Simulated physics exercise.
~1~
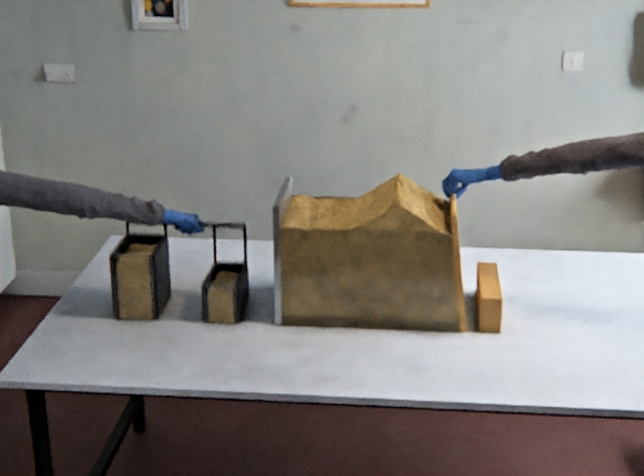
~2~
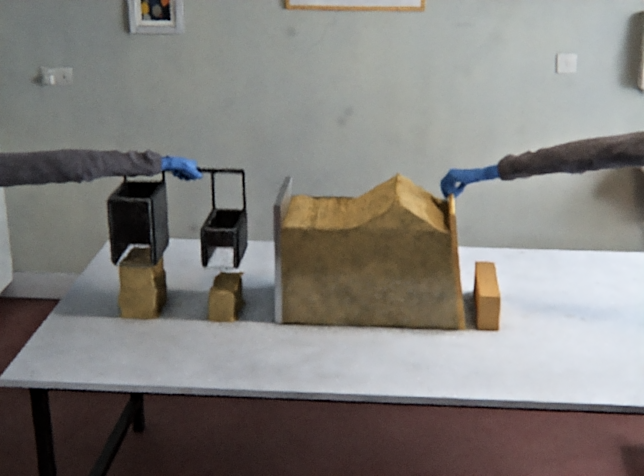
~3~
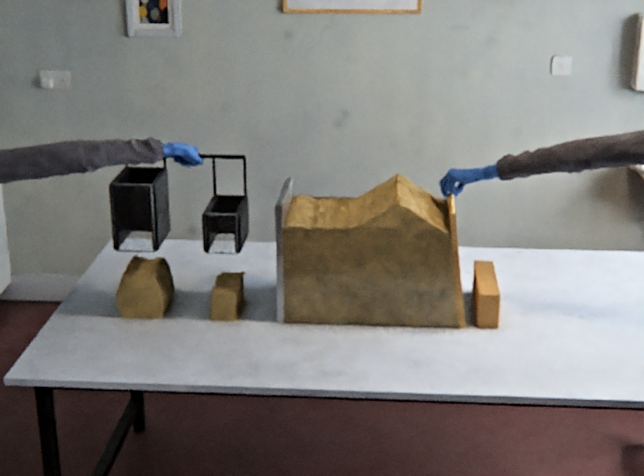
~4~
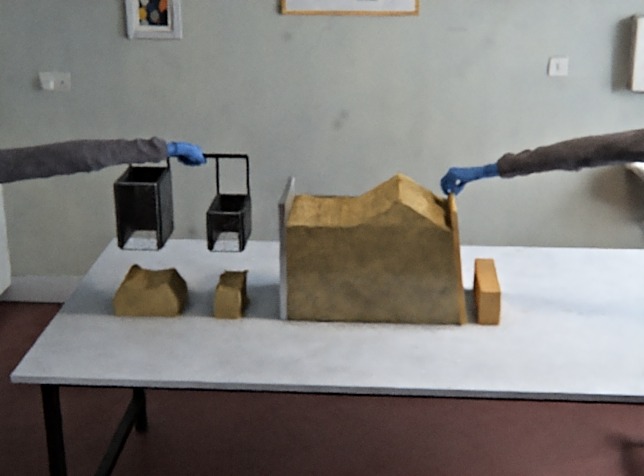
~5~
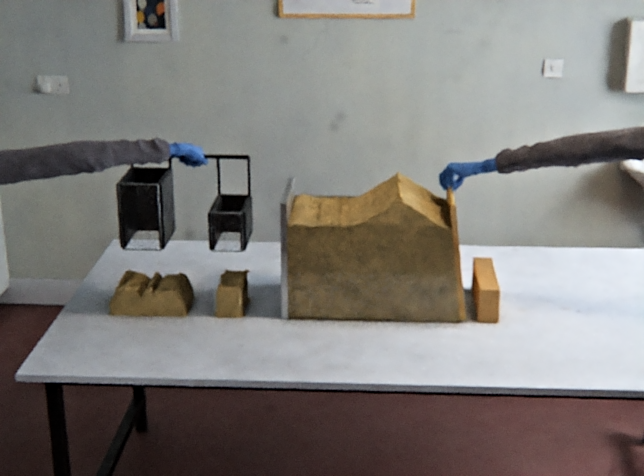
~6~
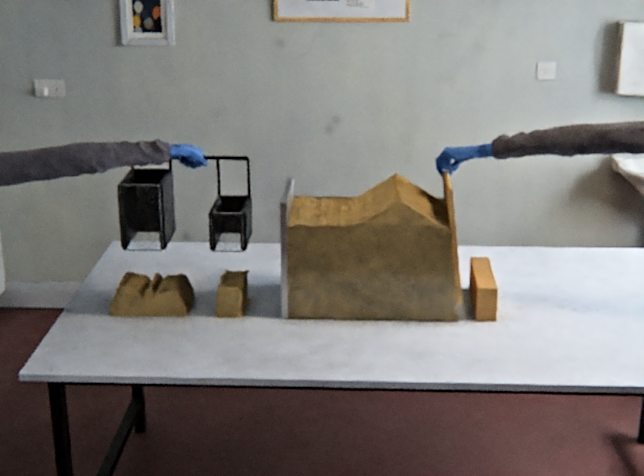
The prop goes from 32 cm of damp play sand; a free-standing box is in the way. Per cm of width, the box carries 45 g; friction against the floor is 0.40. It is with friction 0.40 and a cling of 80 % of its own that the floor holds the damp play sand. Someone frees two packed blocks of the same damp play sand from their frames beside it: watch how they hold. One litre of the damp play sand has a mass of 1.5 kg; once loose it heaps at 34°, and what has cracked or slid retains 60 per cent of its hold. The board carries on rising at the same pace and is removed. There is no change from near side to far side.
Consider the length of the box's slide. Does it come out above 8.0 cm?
Yes.
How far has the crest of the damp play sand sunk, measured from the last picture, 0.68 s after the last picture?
About 1.5 centimetres.
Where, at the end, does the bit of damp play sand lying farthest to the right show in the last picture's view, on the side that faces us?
Around pixel (519, 304).
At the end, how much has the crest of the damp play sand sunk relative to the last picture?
Around 8.0 centimetres, give or take.
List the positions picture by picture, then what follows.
The first picture shows top of the board at (452, 233), not yet moved; highest point of the damp play sand at (394, 206); test blocks 19 cm, 10 cm high (left to right).
The second picture shows top of the board at (451, 231), not yet moved; highest point of the damp play sand at (393, 206); test blocks 18 cm, 10 cm high (left to right).
The third picture shows top of the board at (451, 230), not yet moved; highest point of the damp play sand at (394, 205); test blocks 15 cm, 10 cm high (left to right).
The fourth picture shows top of the board at (453, 228), not yet moved; highest point of the damp play sand at (396, 203); test blocks 11 cm, 10 cm high (left to right).
The fifth picture shows top of the board at (452, 222), moved 1.5 cm; highest point of the damp play sand at (396, 202); test blocks 9.1 cm, 10 cm high (left to right).
The sixth picture shows top of the board at (448, 205), moved 6.8 cm; highest point of the damp play sand at (395, 202); test blocks 9.1 cm, 10 cm high (left to right).
Another 0.31 s on from the sixth picture, the box has not moved.
Another 0.68 s on from the sixth picture, the box has not moved.
Another 1.05 s on from the sixth picture, the box has been pushed 7.4 cm.
Another 1.42 s on from the sixth picture, the box has been pushed 14 cm.
Another 1.48 s on from the sixth picture, at the end, the box has been pushed 14 cm.
